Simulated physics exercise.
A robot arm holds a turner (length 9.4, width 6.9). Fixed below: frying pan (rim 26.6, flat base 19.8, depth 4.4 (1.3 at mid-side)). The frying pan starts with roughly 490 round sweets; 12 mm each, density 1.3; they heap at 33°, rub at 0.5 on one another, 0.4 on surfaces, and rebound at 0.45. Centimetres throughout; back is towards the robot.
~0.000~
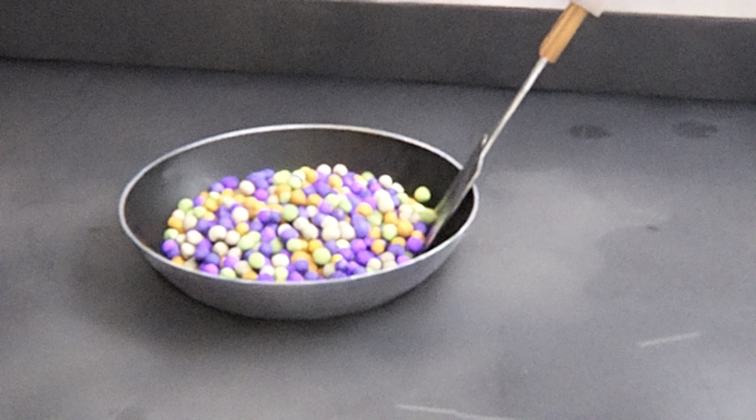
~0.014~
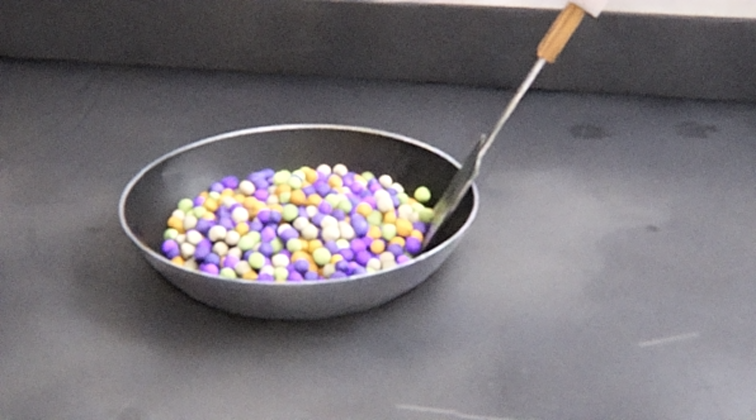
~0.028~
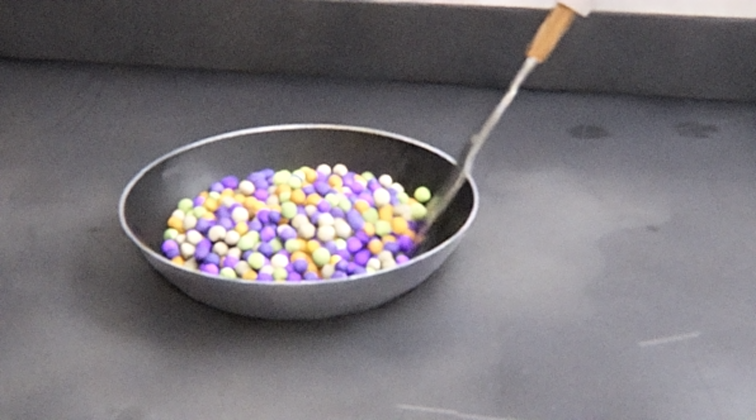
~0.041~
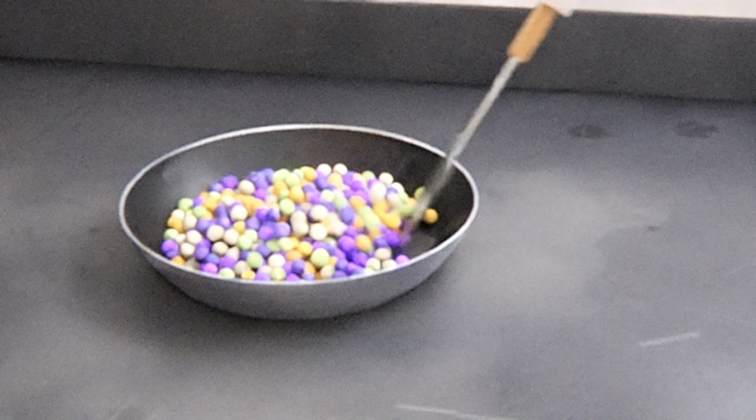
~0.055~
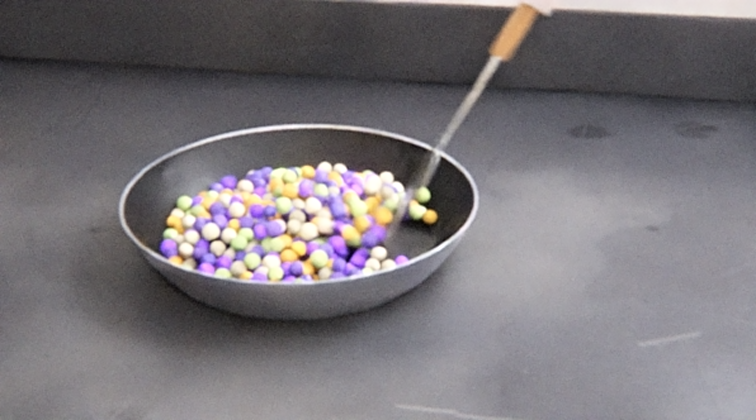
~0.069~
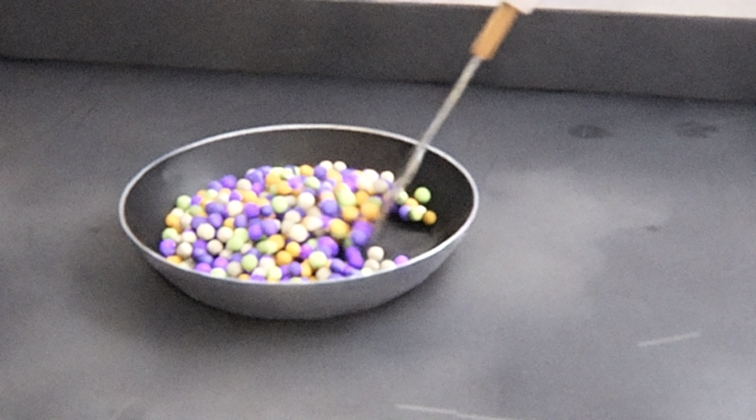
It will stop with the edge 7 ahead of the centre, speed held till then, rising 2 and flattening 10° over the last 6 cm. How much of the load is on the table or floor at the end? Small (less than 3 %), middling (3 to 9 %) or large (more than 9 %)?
Answer: Middling; 3 to 9 % of the round sweets finish on the table or floor.
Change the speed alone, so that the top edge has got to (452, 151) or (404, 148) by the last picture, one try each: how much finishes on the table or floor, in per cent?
About 0 and 15 per cent.
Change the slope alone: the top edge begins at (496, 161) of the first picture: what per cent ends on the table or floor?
About 5 per cent.
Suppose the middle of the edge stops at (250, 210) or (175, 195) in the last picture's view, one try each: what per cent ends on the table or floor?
Some 0 and 25 per cent.
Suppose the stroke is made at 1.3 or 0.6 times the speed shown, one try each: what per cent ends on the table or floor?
Some 10 and 0 per cent.
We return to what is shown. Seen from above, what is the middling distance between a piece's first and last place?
Some 3 cm.
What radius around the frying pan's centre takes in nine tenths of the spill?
Roughly 30 cm.
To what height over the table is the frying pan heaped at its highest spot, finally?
Some 5.5 cm.
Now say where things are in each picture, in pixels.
In the first picture, turner top edge at (483, 152), sloping 62°; upper third of the load around (306, 217), from x 170 to 430, top at y 170; 490 in the frying pan.
In the second picture, turner top edge at (481, 152), sloping 62°; upper third of the load around (309, 217), from x 170 to 430, top at y 170.
In the third picture, turner top edge at (472, 152), sloping 62°; upper third of the load around (311, 216), from x 170 to 430, top at y 170.
In the fourth picture, turner top edge at (455, 152), sloping 62°; upper third of the load around (311, 214), from x 170 to 430, top at y 170.
In the fifth picture, turner top edge at (438, 150), sloping 62°; upper third of the load around (305, 211), from x 170 to 430, top at y 170.
In the sixth picture, turner top edge at (421, 149), sloping 62°; upper third of the load around (299, 208), from x 170 to 430, top at y 170; 490 in the frying pan.
By 0.11 s, sloping 62°, highest piece 5 above the table; 490 in the frying pan.
By 0.16 s, sloping 58°, highest piece 6 above the table; 490 in the frying pan.
By 0.38 s, sloping 52°, highest piece 6 above the table; 464 in the frying pan, 23 on the table or floor, 3 on the blade or in flight.
By 1.43 s, sloping 52°, highest piece 5 above the table; 463 in the frying pan, 27 on the table or floor.
Final count, 463 in the frying pan, 27 on the table or floor. That is 6 % on the table or floor.
